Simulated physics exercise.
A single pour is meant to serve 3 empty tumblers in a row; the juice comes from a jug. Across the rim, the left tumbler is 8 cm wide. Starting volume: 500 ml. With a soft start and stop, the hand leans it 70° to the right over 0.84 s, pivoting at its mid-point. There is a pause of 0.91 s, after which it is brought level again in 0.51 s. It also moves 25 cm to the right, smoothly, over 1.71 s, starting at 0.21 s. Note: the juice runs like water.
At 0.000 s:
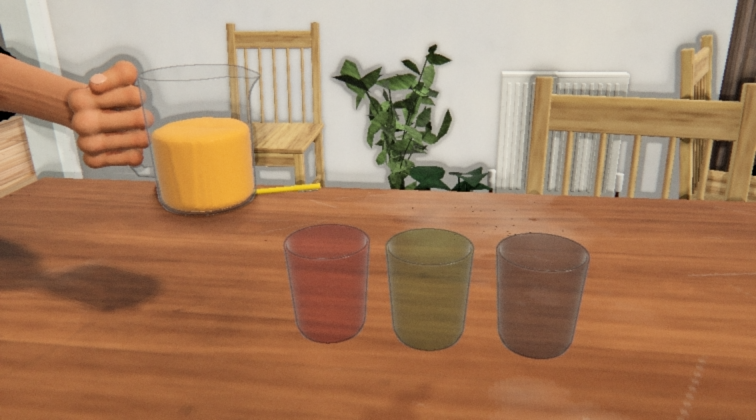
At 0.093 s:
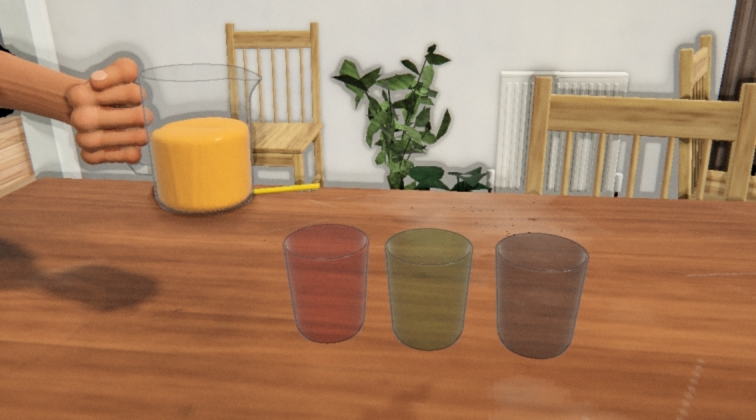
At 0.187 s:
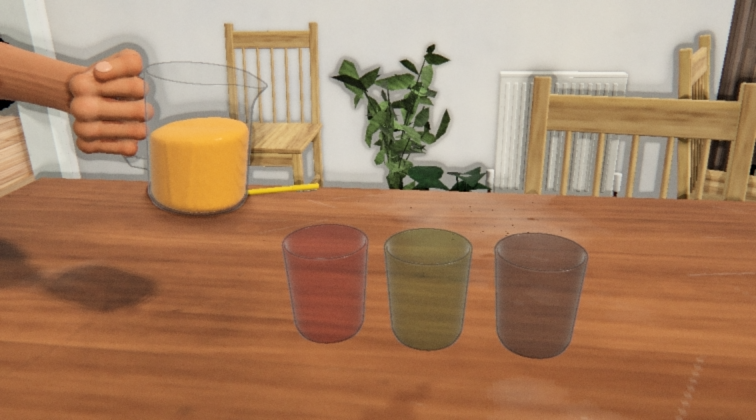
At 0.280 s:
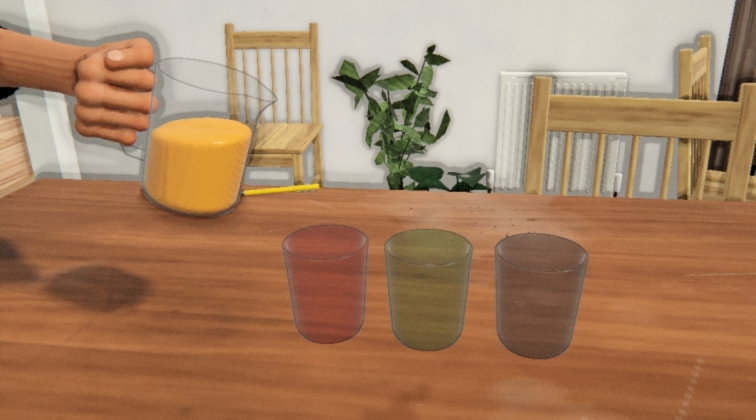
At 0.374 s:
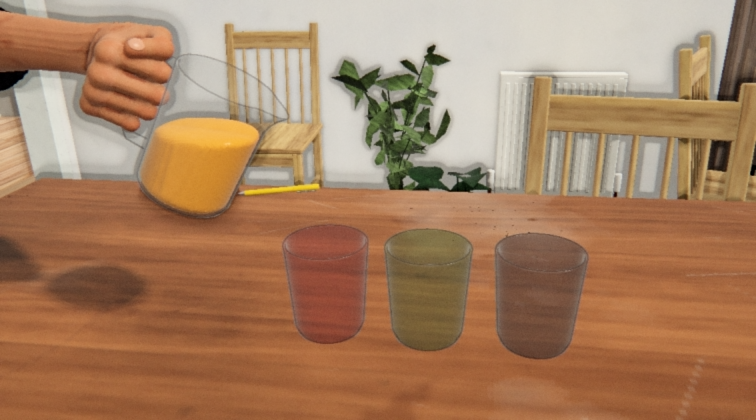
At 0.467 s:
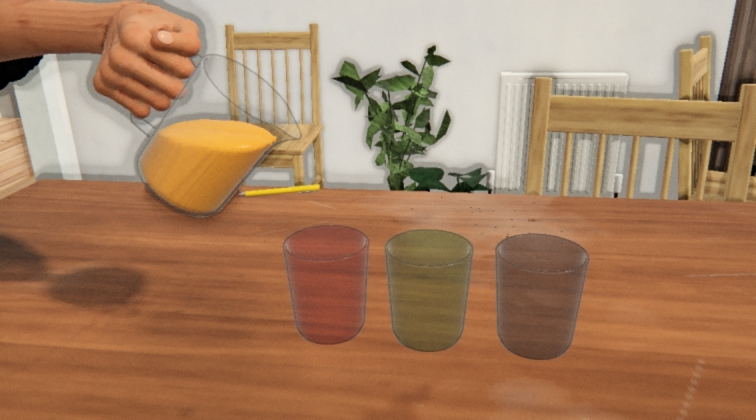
A hand held a clear jug of orange juice above a wooden table, then gradually tilted it to the right, the juice slanting toward its lip, while three empty tumblers stood still nearby.
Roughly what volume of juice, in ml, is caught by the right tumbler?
100 ml.
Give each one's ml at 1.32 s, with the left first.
The left one holds some 0 ml, the middle one some 150 ml, and the right one some 10 ml.
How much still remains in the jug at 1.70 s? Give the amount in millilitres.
Some 210 ml are still held at that time.
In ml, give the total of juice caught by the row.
Some 250 ml.
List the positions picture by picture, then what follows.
The first frame shows tilt 0°; pouring edge (259, 75); surface from (172, 126) to (240, 127); the left tumbler's rim runs from (287, 241) to (368, 245); the middle tumbler's rim runs from (387, 246) to (473, 250); the right tumbler's rim runs from (498, 251) to (588, 255).
The second frame shows tilt 2°; pouring edge (261, 78); surface from (170, 127) to (238, 129).
The third frame shows tilt 8°; pouring edge (267, 86); surface from (167, 127) to (236, 128).
The fourth frame shows tilt 18°; pouring edge (276, 99); surface from (163, 126) to (240, 131).
The fifth frame shows tilt 29°; pouring edge (289, 117); surface from (162, 136) to (249, 133).
The sixth frame shows tilt 41°; pouring edge (301, 137); surface from (161, 138) to (262, 137).
By 0.96 s the tilt is 70° and from the left they hold 0 ml, 65 ml, 0 ml, the jug 365 ml, and 10 ml is on the table.
By 1.32 s the tilt is 70° and from the left they hold 0 ml, 150 ml, 10 ml, the jug 265 ml, and 40 ml is on the table.
By 1.70 s the tilt is 70° and from the left they hold 0 ml, 150 ml, 75 ml, the jug 210 ml, and 50 ml is on the table.
By 2.11 s the tilt is 14° and from the left they hold 0 ml, 150 ml, 100 ml, the jug 190 ml, and 55 ml is on the table.
At rest from the left they hold 0 ml, 150 ml, 100 ml, the jug 190 ml, and 55 ml is on the table.
